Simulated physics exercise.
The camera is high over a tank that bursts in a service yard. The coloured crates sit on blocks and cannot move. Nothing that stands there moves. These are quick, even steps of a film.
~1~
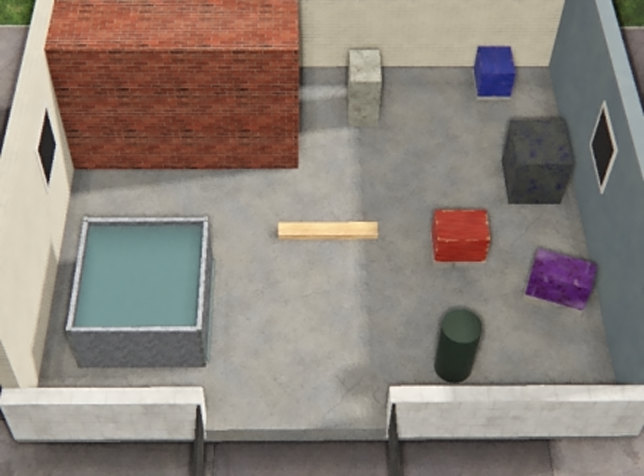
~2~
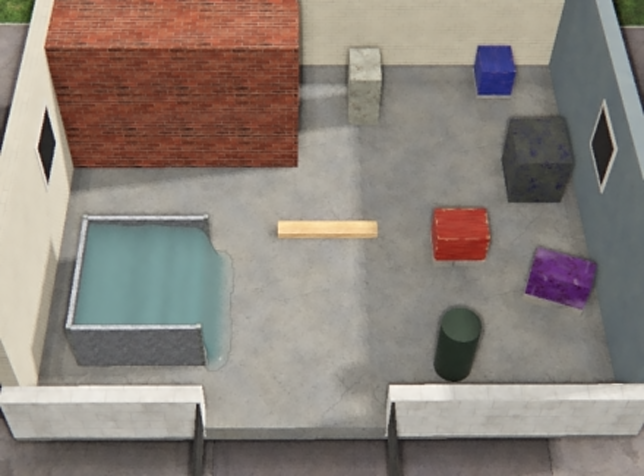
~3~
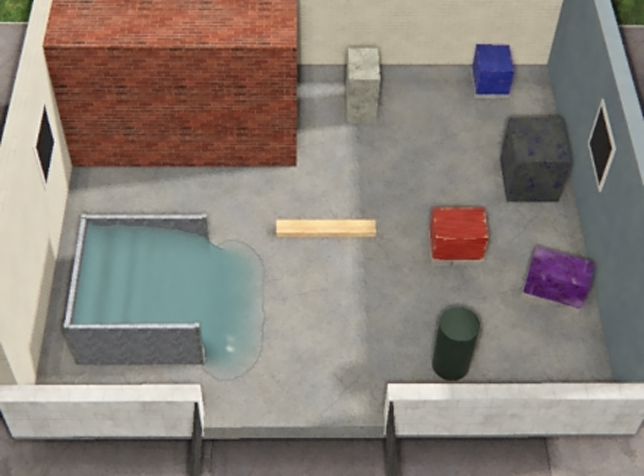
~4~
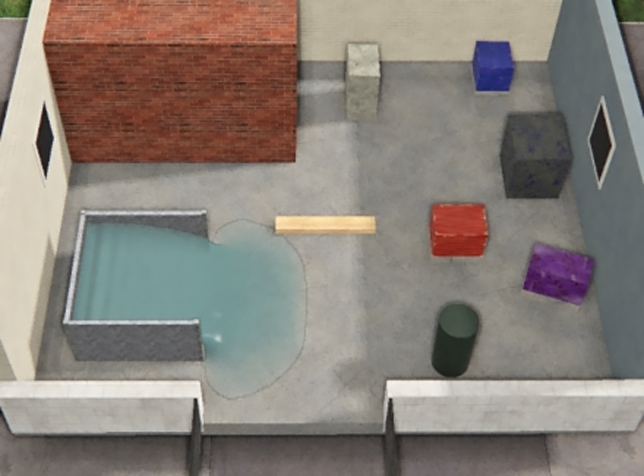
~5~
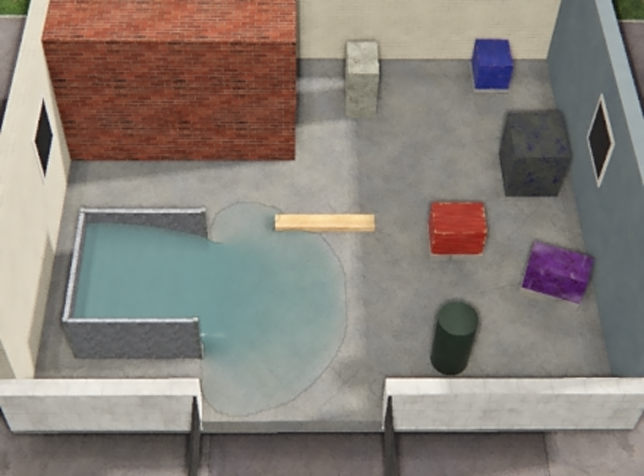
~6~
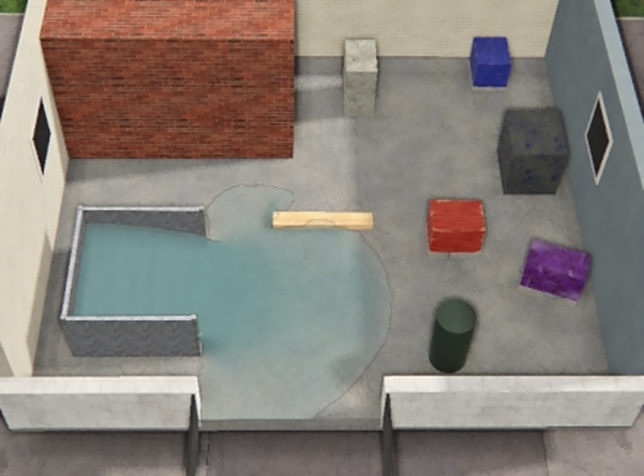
In this clip, the right side of a square water tank in a walled yard opens, and water pours out to the right, spreading across the concrete floor around a wooden beam while the scattered blocks stay still.
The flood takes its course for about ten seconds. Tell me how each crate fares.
In the end: The red crate gets wet; the purple crate gets wet; the blue crate gets wet.
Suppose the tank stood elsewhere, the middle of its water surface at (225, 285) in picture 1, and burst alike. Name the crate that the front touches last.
I say the one in blue.
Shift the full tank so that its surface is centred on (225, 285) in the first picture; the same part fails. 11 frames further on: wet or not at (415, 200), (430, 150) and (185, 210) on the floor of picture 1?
In turn: Wet, flooded, not flooded.
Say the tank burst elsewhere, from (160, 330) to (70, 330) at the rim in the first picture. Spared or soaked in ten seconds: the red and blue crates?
My reading: The red one is spared; the blue one is spared.
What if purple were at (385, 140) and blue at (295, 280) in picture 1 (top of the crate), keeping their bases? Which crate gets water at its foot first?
The blue crate.
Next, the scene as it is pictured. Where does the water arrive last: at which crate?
That is the blue crate.
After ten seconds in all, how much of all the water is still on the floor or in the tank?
Roughly 82 per cent.
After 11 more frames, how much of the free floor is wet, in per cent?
Close to 60 %.
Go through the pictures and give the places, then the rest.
The water tank at (141, 275) is whole and still, in the first picture.
Water pours out at (203, 295) and has run to (216, 253), in the second picture.
The front is at (238, 246), out from the gap at (202, 297), in the third picture.
The front is at (276, 236), out from the gap at (202, 295), in the fourth picture.
Water pours out at (201, 294) and has run to (334, 259), in the fifth picture.
The front is at (384, 286), out from the gap at (199, 291), in the sixth picture.
A moment on, water covers 40 % of the floor; the red crate water round its plinth, the purple crate water round its plinth, the blue crate not reached.
Next, water covers 60 % of the floor; the red crate water round its plinth, the purple crate water round its plinth, the blue crate not reached.
Then, water covers 70 % of the floor; the red crate water round its plinth, the purple crate water round its plinth, the blue crate water round its plinth.
Later, water covers 75 % of the floor; the red crate water round its plinth, the purple crate water round its plinth, the blue crate water round its plinth.
In the end, water covers 95 % of the floor; the red crate was topped, the purple crate was topped, the blue crate was topped.
